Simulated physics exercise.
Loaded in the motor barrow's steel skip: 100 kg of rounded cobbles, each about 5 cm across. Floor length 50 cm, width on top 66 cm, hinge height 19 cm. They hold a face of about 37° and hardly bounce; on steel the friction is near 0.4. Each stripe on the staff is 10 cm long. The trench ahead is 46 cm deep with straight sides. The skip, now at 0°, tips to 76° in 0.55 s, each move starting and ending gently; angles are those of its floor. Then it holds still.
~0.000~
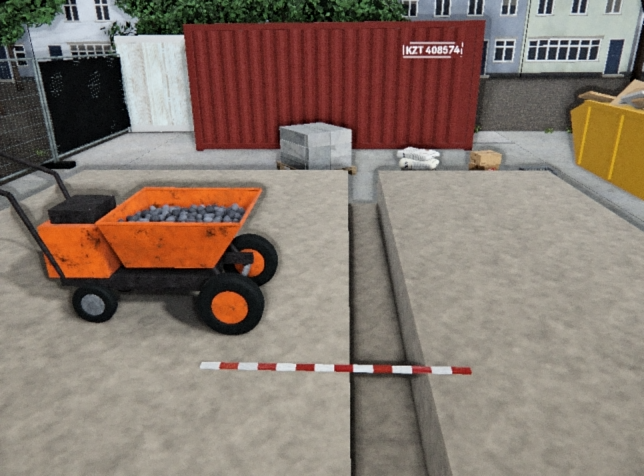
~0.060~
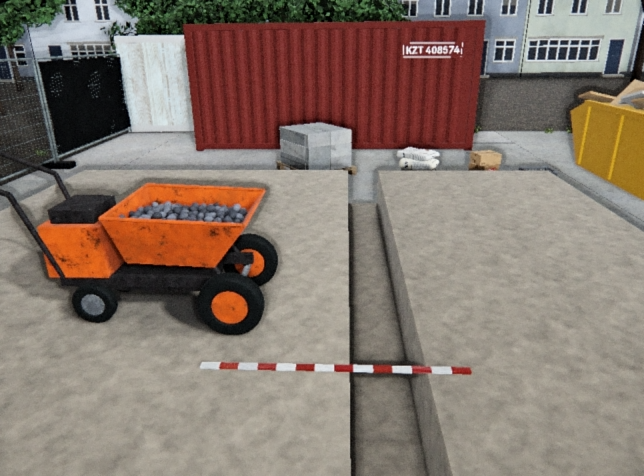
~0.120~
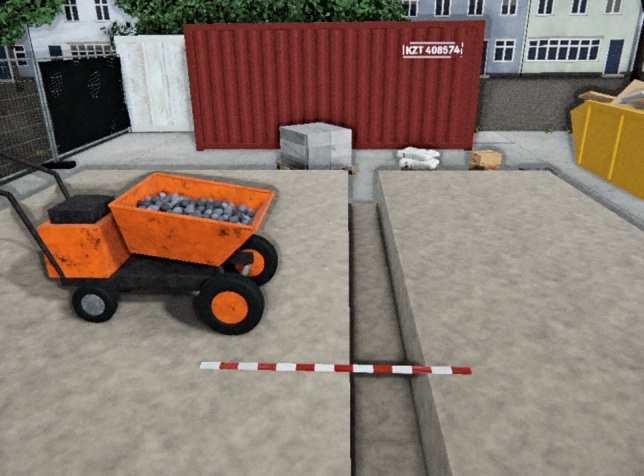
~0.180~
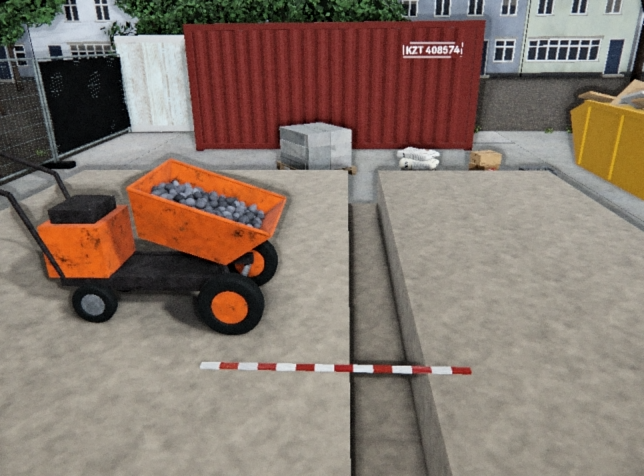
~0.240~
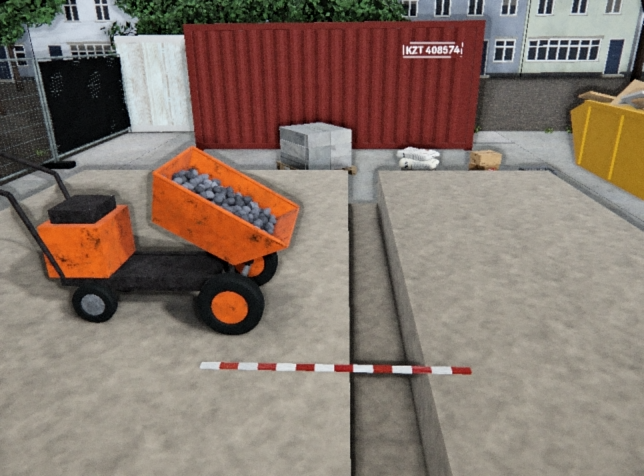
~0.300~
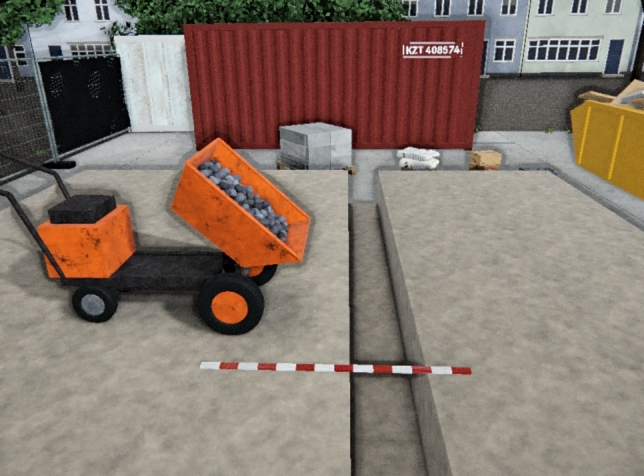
A red shipping container stands at the back of a paved yard with houses and trees behind it, seen from slightly above by a still camera. An orange motor barrow loaded with grey stones sits at left, beside a narrow trench crossed by a red-and-white staff, with a yellow skip at far right. The barrow's orange tub tilts slowly, then faster, its rear rising steeply and its front lip lowering rightward, while the wheels stay put.
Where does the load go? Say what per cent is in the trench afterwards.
Close to 92 in a hundred.
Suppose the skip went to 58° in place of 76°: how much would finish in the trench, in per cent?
Then about 45 per cent.
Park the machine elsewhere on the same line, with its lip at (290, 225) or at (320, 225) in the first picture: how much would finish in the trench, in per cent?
About 55 and 20 per cent.
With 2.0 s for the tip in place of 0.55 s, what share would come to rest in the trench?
Then about 85 per cent.
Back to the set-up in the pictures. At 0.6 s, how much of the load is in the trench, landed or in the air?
About 25 per cent by then.
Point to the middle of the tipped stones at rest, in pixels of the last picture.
Around (382, 363).
After 0.4 s the floor is at 64°; 100 % in the skip; the foremost stones are at (304, 256).
After 0.6 s the floor is at 76°; 65 % in the skip, 9 % short of the trench, 26 % in the trench; the foremost stones are at (380, 314).
After 1.0 s the floor is at 76°; 4 % in the skip, 8 % short of the trench, 85 % in the trench, 3 % past the trench; the foremost stones are at (489, 312).
After 3.0 s the floor is at 76°; 0 % in the skip, 5 % short of the trench, 92 % in the trench, 3 % past the trench; the foremost stones are at (603, 304).
